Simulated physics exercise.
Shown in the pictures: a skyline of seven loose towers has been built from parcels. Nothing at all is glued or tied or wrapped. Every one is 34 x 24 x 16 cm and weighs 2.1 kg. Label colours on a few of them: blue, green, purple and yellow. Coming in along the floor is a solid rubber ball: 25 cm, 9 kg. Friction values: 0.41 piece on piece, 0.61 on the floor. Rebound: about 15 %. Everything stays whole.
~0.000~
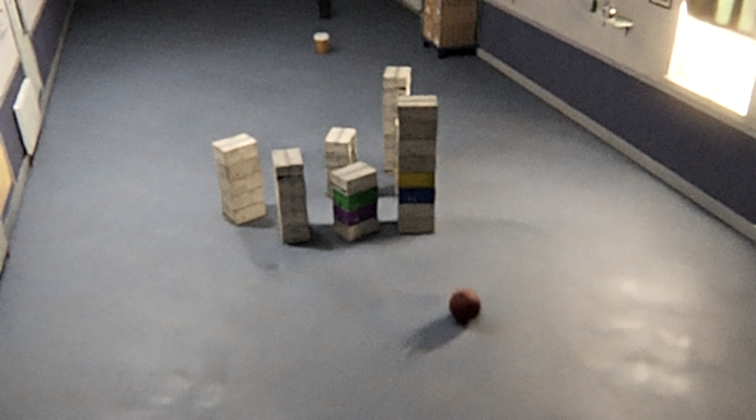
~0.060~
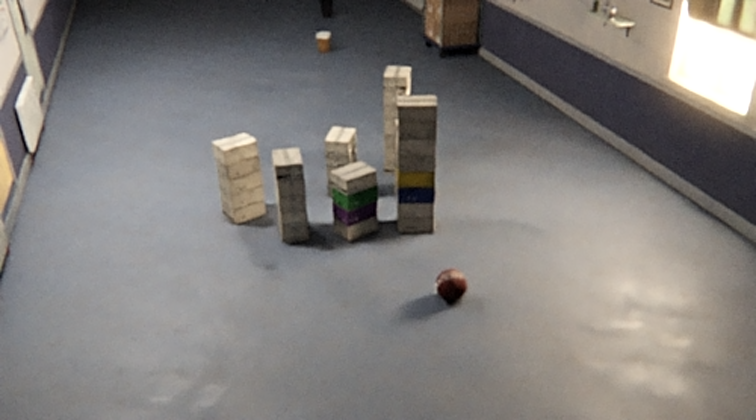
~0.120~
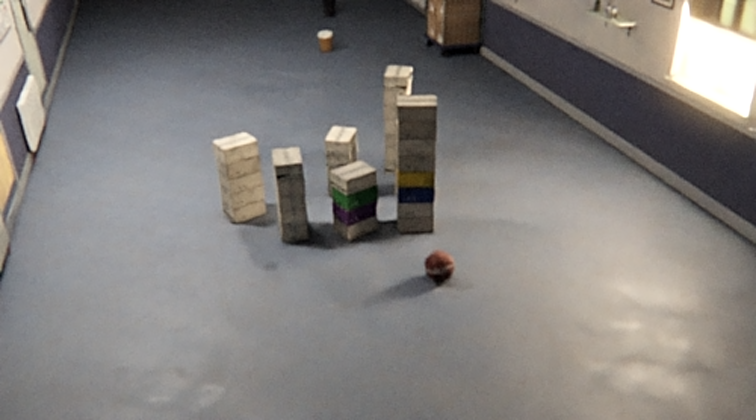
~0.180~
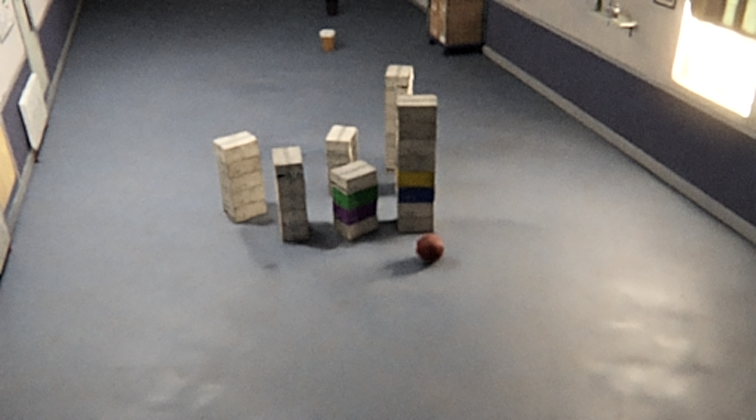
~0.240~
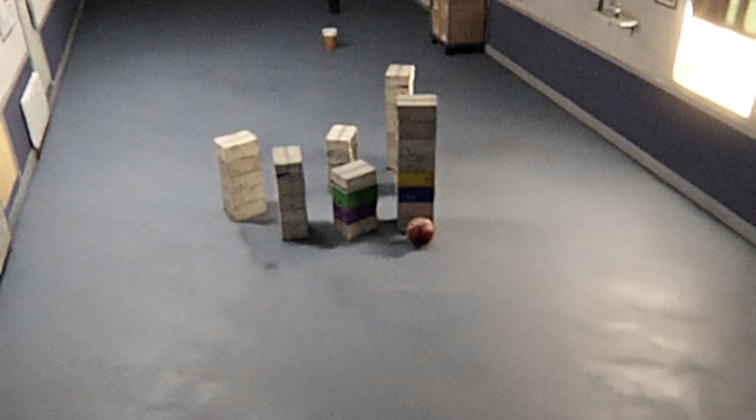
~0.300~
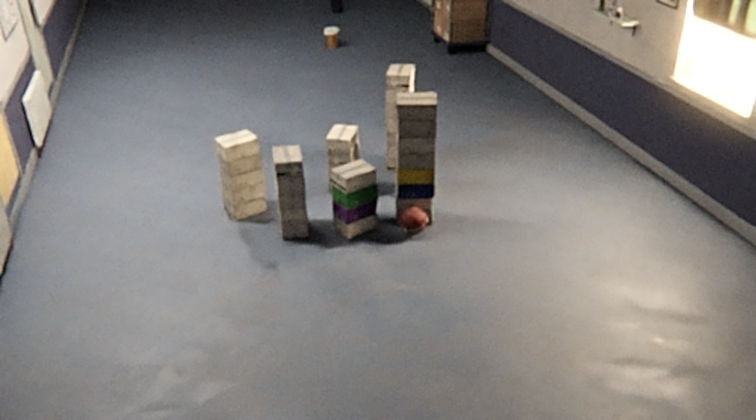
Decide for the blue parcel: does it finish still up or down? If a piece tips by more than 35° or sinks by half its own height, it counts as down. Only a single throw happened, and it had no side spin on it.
It finishes down.
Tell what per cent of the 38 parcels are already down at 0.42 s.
By then, 0 per cent.
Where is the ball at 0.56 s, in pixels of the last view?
(390, 203), more or less.
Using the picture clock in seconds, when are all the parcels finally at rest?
Near 2.0 s.
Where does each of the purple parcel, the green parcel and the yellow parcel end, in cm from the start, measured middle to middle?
The purple one ends 0 cm from its start, the green one 0 cm and the yellow one 45 cm.
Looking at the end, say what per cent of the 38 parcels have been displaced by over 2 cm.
It comes to 40 percent shifted.
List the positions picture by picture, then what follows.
In the first frame (we follow the side turned to the camera; the camera moves round a little), ball (465, 305) 1.22 m from contact, 4.5 m/s; blue parcel (417, 196); yellow parcel (417, 180); purple parcel (364, 214); no piece has moved.
The second frame shows ball (451, 285) 95 cm from contact, 4.5 m/s; blue parcel (417, 196).
The third frame shows ball (440, 266) 68 cm from contact, 4.5 m/s; blue parcel (416, 196).
The fourth frame shows ball (430, 248) 41 cm from contact, 4.5 m/s; blue parcel (417, 195).
The fifth frame shows ball (420, 232) 14 cm from contact, 4.5 m/s; blue parcel (416, 195).
The sixth frame shows ball (414, 220) after contact, 1.8 m/s; blue parcel (416, 192) tipped 3°; yellow parcel (416, 177) displaced 26 mm; purple parcel (363, 212); steepest lean 3°, the parcel at (417, 130); 8 stirred so far.
Around 0.42 s, ball still moving; none of the 38 parcels down, 8 disturbed; blue parcel tipped 15°; yellow parcel tipped 11°.
Around 0.56 s, ball still moving; 6 of the 38 parcels down; blue parcel tipped 56°, 9 cm lower; yellow parcel tipped 41°, 17 cm lower.
Around 0.82 s, ball still moving; 6 of the 38 parcels down; blue parcel on its side; yellow parcel on its side.
Finally (2.0 s), ball rolling away; 6 of the 38 parcels down; blue parcel on its side; yellow parcel on its side; green parcel unmoved. Seen by the last camera, middles, blue parcel near (400, 202), yellow parcel near (402, 211).
